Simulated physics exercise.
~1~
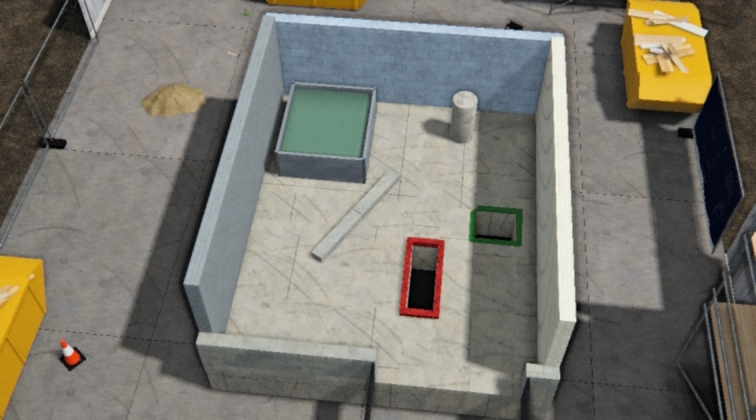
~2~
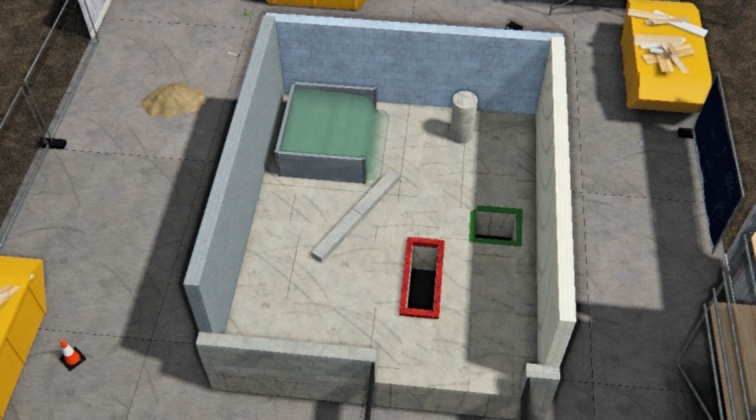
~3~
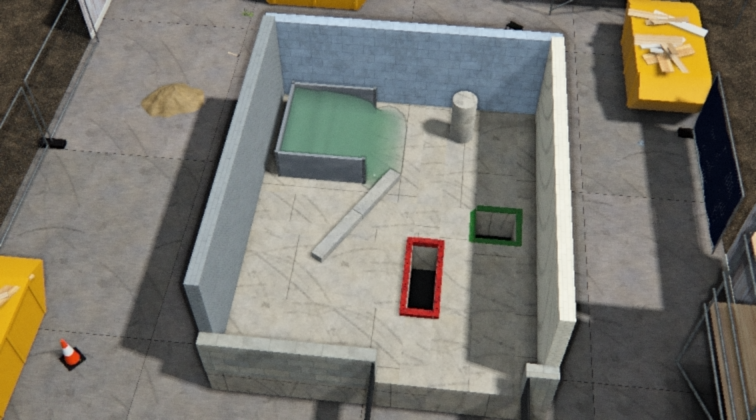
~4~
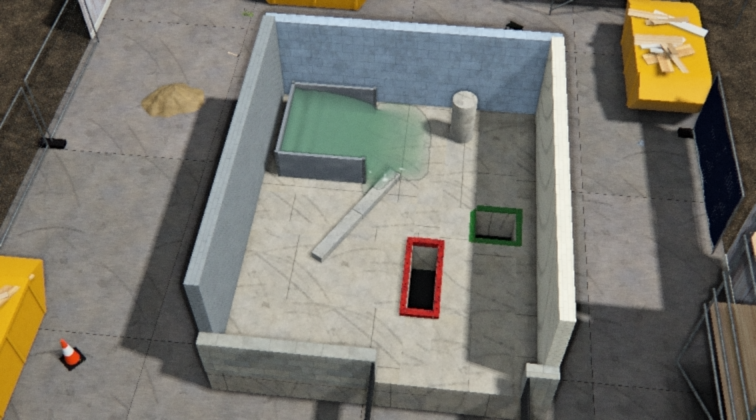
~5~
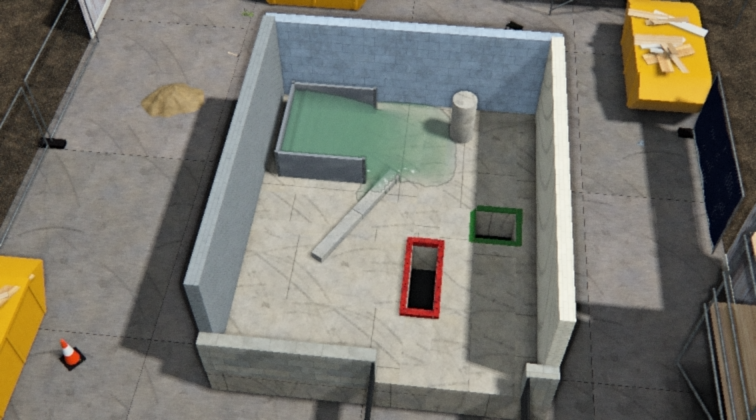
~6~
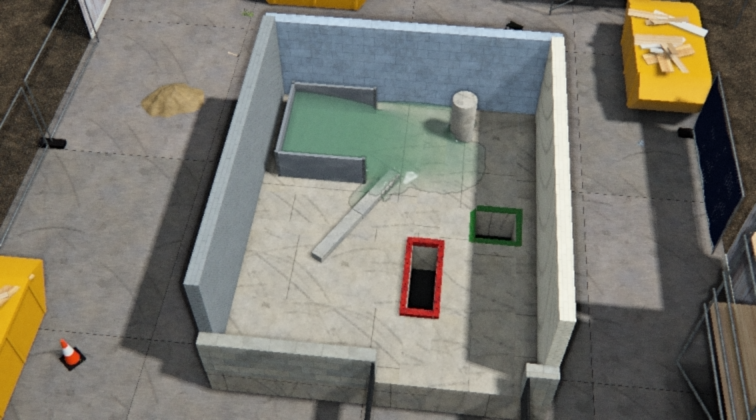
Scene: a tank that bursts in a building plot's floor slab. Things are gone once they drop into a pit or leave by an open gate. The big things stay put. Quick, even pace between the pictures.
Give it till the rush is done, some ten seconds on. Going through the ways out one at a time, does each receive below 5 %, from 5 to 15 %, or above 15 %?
In order: The gate will be a middling outlet at five to fifteen per cent; the green pit will be a major outlet past fifteen per cent; the red pit will be a minor outlet short of five per cent.
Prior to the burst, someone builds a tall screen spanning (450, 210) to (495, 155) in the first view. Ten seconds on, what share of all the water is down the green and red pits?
The green pit gets 20 per cent, the red pit 2 per cent.
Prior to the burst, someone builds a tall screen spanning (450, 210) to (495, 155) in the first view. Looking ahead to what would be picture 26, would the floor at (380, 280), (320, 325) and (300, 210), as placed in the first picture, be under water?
First submerged, second spared, third submerged.
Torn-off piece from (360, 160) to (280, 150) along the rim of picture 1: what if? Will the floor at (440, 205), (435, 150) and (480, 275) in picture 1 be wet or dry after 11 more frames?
Spot by spot: Unaffected, then unaffected, then unaffected.
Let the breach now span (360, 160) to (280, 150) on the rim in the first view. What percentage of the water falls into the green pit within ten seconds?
Share recorded - green: 8 %.
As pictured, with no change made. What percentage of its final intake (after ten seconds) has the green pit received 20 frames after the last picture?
Approximately 40 per cent.
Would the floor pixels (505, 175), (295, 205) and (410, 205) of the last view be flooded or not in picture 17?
Well, in turn they'd be wet underfoot, wet underfoot and wet underfoot.
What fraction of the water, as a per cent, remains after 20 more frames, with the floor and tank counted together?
About 86 per cent.
A moment on, water covers 35 % of the floor; the gate 0 %, the green pit 0 %, the red pit 0 %.
Next, water covers 45 % of the floor; the gate 0 %, the green pit 3 %, the red pit 0 %.
Then, water covers 55 % of the floor; the gate 0 %, the green pit 13 %, the red pit 0 %.
Later, water covers 75 % of the floor; the gate 5 %, the green pit 27 %, the red pit 0 %.
In the end, water covers 90 % of the floor; the gate 12 %, the green pit 35 %, the red pit 1 %.
